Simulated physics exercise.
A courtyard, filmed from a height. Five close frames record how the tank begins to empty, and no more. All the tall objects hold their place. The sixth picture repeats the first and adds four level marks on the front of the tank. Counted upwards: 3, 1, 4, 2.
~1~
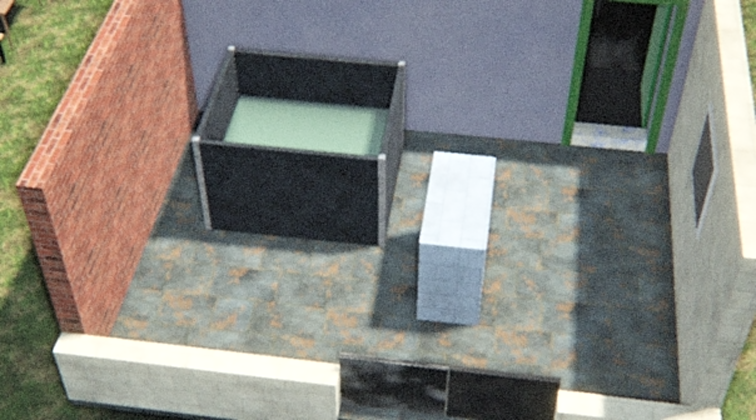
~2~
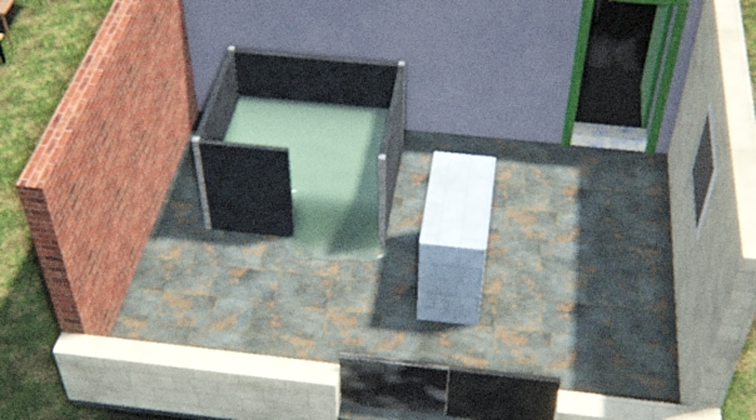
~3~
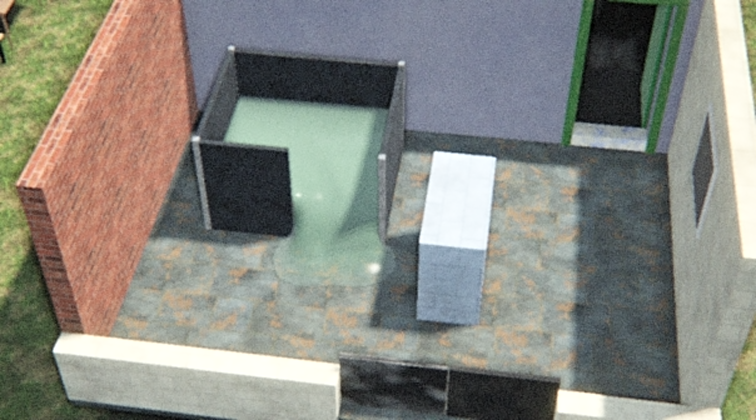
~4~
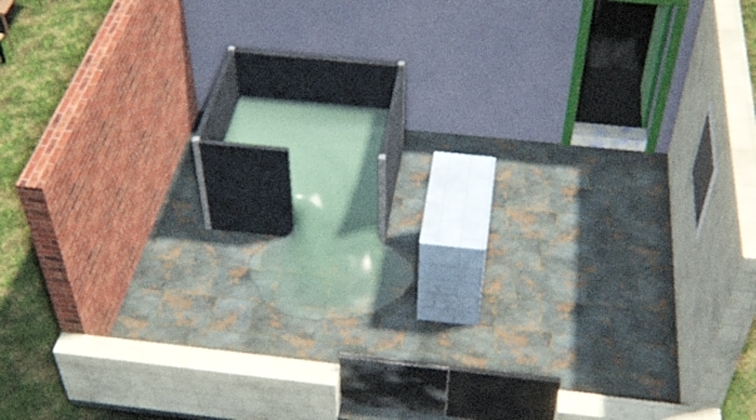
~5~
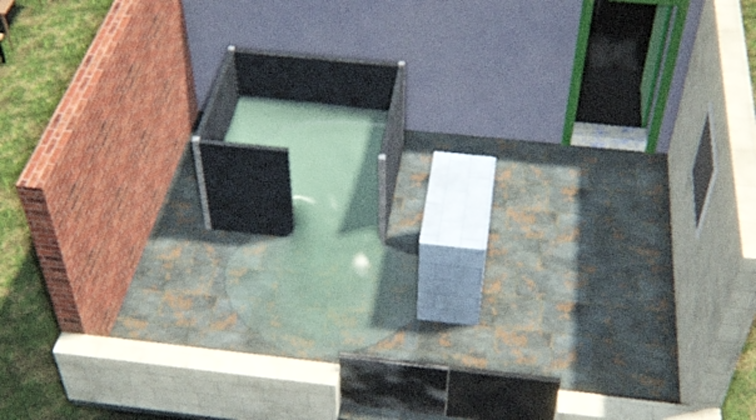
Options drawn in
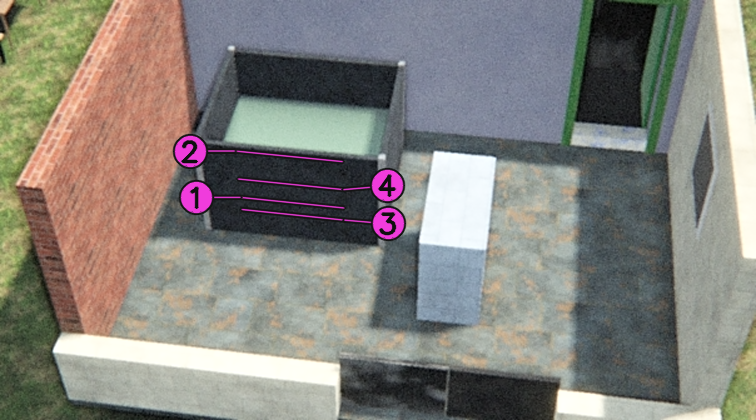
Pale green water sits still in a dark-walled tank inside a walled yard, beside a white block. Part of the tank's front wall disappears, and the water pours through the gap onto the stone floor, then fans out in a widening, thinning sheet toward the low front wall.
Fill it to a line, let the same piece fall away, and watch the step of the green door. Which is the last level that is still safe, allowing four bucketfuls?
It is 4.
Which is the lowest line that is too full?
That would be 2.
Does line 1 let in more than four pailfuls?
No.
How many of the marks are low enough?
Three of them.
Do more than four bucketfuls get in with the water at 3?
No.
On the marked copy, 1 at (291, 202); 2 at (288, 156); 3 at (292, 214); 4 at (290, 184); from the bottom up 3, 1, 4, 2.
With 1, nothing gets over.
With 2, about 14 bucketfuls get in.
With 3, nothing gets over.
With 4, a splash gets over, under a bucket.
